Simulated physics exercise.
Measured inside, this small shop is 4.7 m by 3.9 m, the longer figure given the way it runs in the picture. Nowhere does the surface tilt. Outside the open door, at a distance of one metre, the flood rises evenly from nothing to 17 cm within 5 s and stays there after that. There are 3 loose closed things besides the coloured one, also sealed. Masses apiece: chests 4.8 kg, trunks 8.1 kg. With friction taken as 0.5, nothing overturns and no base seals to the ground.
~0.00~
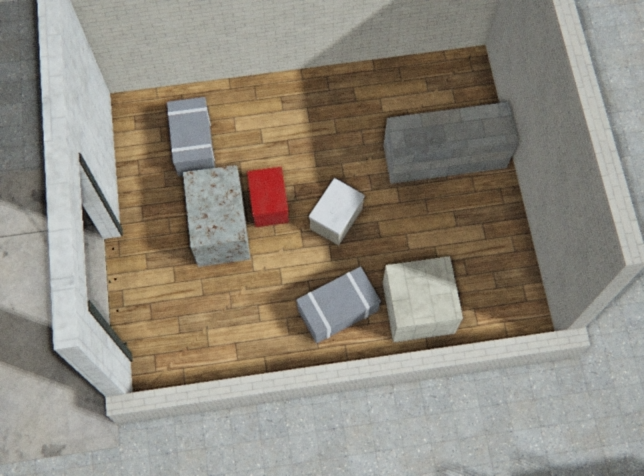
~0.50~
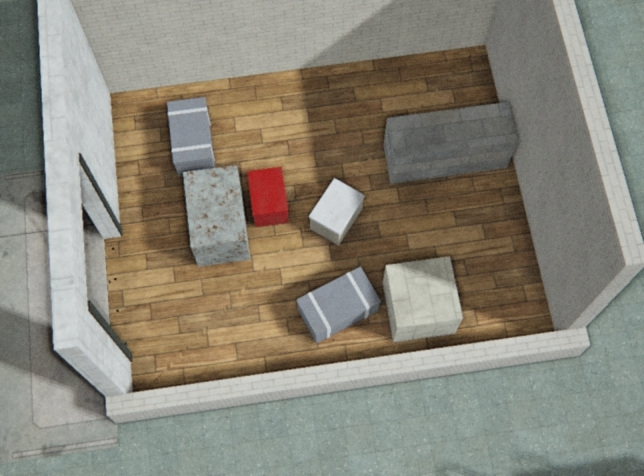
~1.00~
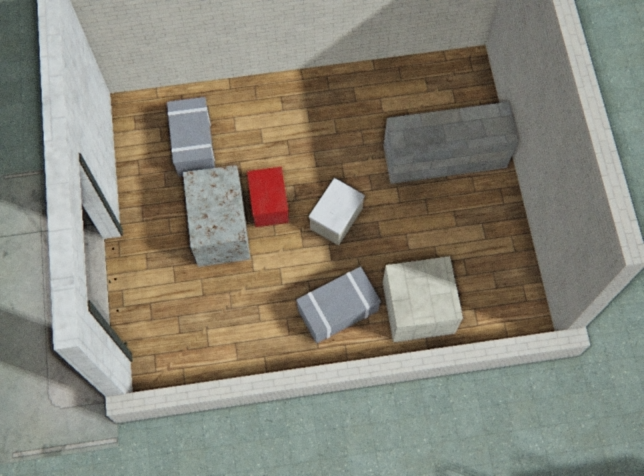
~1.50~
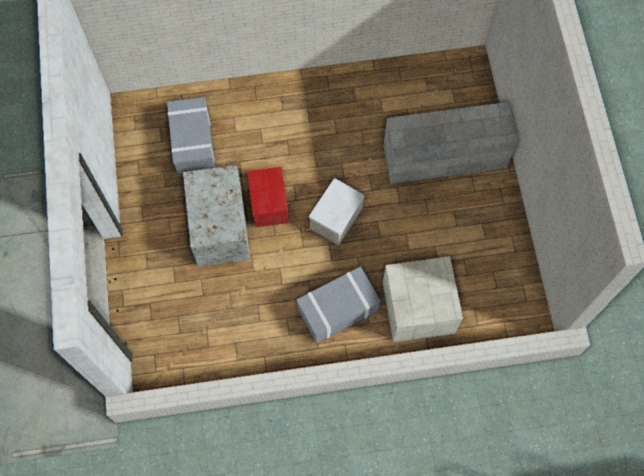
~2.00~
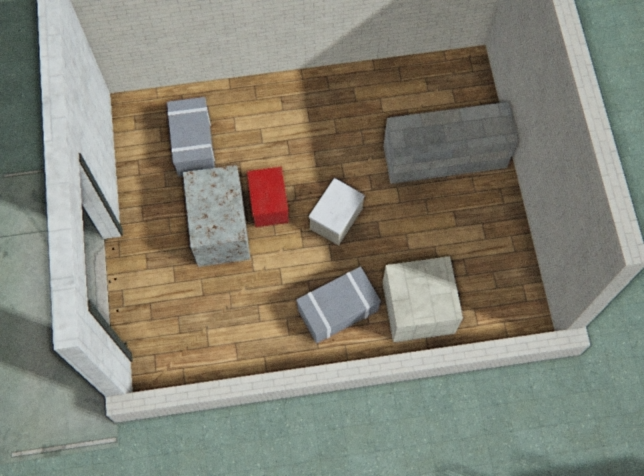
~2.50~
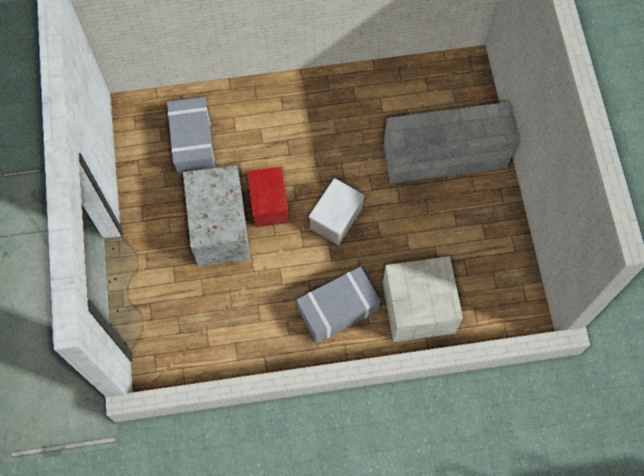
Water turning the ground outside a small roofless shop green, then just wetting the floor inside the doorway as the boxes stay still.
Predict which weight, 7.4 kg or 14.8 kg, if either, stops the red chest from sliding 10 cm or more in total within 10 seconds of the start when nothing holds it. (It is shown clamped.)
Passing pick: The lighter.
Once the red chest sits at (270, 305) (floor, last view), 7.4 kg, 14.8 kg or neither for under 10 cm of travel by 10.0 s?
No load works.
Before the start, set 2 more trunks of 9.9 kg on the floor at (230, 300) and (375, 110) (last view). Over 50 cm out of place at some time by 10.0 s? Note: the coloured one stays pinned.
First one: Beyond the limit; second one: Inside the limit.
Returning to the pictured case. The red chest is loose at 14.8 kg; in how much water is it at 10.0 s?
Something like 2 centimetres.
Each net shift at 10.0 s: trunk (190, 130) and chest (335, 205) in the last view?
140 cm and 80 cm respectively.
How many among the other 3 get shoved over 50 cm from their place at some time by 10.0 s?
The total is 3.
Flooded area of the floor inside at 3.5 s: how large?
1.5 m2.
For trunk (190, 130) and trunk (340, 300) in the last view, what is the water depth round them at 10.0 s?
Depths: Near 4 cm, then near 8 cm.
After 3.5 s the red chest would be 0 cm from its start with 7.4 kg and 0 cm from its start with 14.8 kg; 0 cm of water round it then.
After 4.5 s the red chest would be 0 cm from its start with 7.4 kg and 0 cm from its start with 14.8 kg; 0 cm of water round it then.
After 7.0 s the red chest would be 0 cm from its start with 7.4 kg and 0 cm from its start with 14.8 kg; 1 cm of water round it then.
After 10.0 s the red chest would be 0 cm from its start with 7.4 kg and 0 cm from its start with 14.8 kg; 2 cm of water round it then.
